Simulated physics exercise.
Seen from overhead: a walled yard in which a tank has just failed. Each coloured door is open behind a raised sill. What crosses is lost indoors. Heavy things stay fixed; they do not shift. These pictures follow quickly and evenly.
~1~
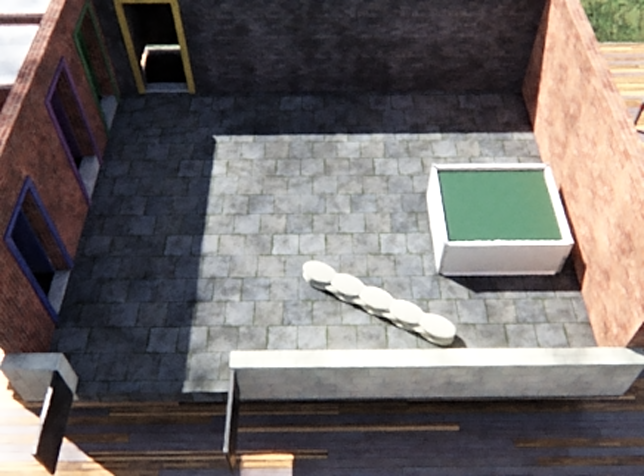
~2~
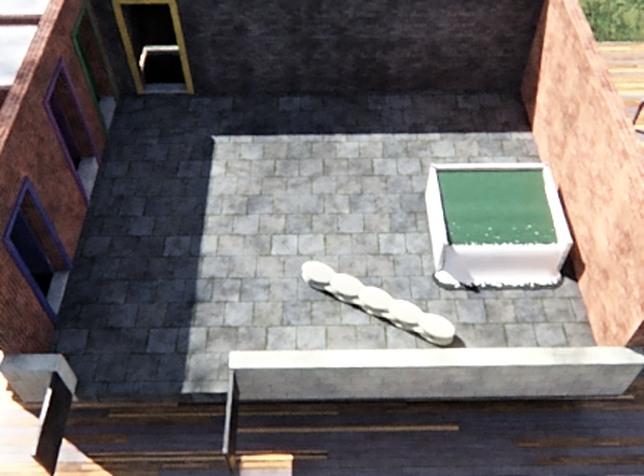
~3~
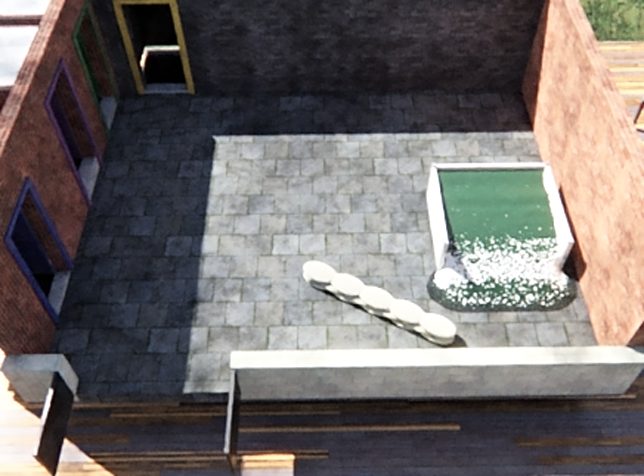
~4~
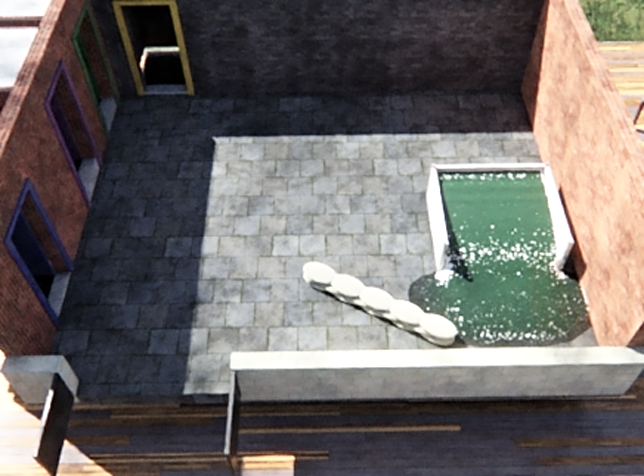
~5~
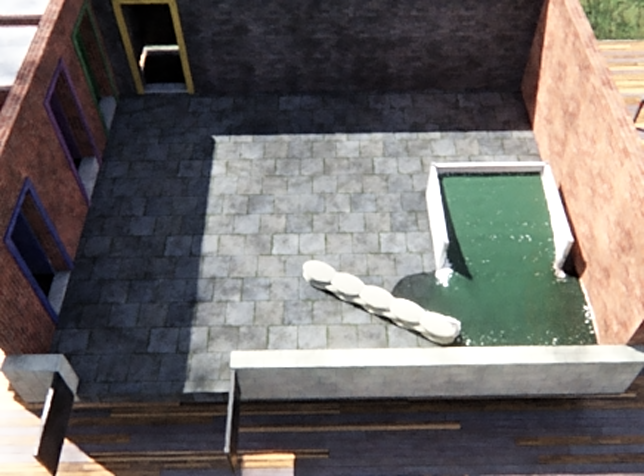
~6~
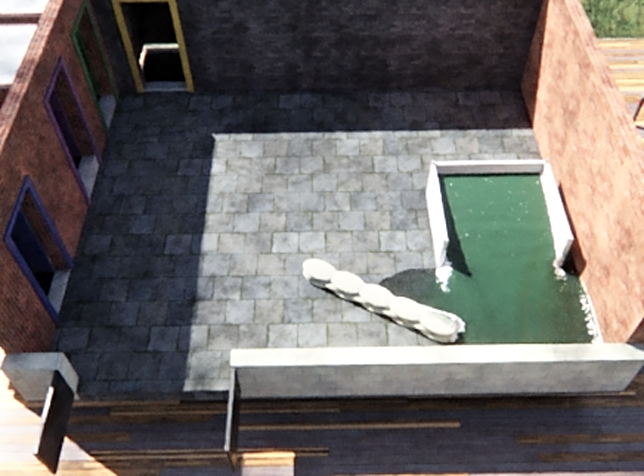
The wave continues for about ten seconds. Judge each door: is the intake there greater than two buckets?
Yellow door, not greater; blue door, greater; green door, not greater; purple door, not greater.
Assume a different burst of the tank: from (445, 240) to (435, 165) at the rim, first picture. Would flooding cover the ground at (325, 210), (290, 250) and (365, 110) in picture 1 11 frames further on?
Going in your order, I'd say drenched, then drenched, then still bare.
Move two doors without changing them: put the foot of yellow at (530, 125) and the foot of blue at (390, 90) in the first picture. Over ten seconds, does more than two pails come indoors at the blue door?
Note - blue door ends up lower.
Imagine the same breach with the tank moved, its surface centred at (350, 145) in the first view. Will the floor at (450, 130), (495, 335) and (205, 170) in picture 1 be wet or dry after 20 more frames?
In order: Untouched, submerged, untouched.
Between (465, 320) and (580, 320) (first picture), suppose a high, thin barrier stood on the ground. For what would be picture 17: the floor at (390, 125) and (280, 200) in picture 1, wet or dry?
Taking the points in order, the first is high and dry and the second is inundated.
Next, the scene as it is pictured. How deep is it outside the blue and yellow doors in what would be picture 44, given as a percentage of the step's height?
The first is near 230 per cent, the second near 0 per cent.
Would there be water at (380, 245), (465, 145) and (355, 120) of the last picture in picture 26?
In that order the points end up soaked, high and dry and high and dry.
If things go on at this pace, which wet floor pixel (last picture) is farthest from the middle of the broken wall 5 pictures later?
I'd say near (340, 372).
A moment on, water covers 10 % of the floor; the yellow door not reached, the blue door not reached, the green door not reached, the purple door not reached.
Next, water covers 20 % of the floor; the yellow door not reached, the blue door not reached, the green door not reached, the purple door not reached.
Then, water covers 45 % of the floor; the yellow door not reached, the blue door not reached, the green door not reached, the purple door not reached.
Later, water covers 80 % of the floor; the yellow door not reached, the blue door over two buckets in, the green door not reached, the purple door wet at the sill, nothing in.
In the end, water covers 90 % of the floor; the yellow door under two buckets in, the blue door over two buckets in, the green door wet at the sill, nothing in, the purple door wet at the sill, nothing in.
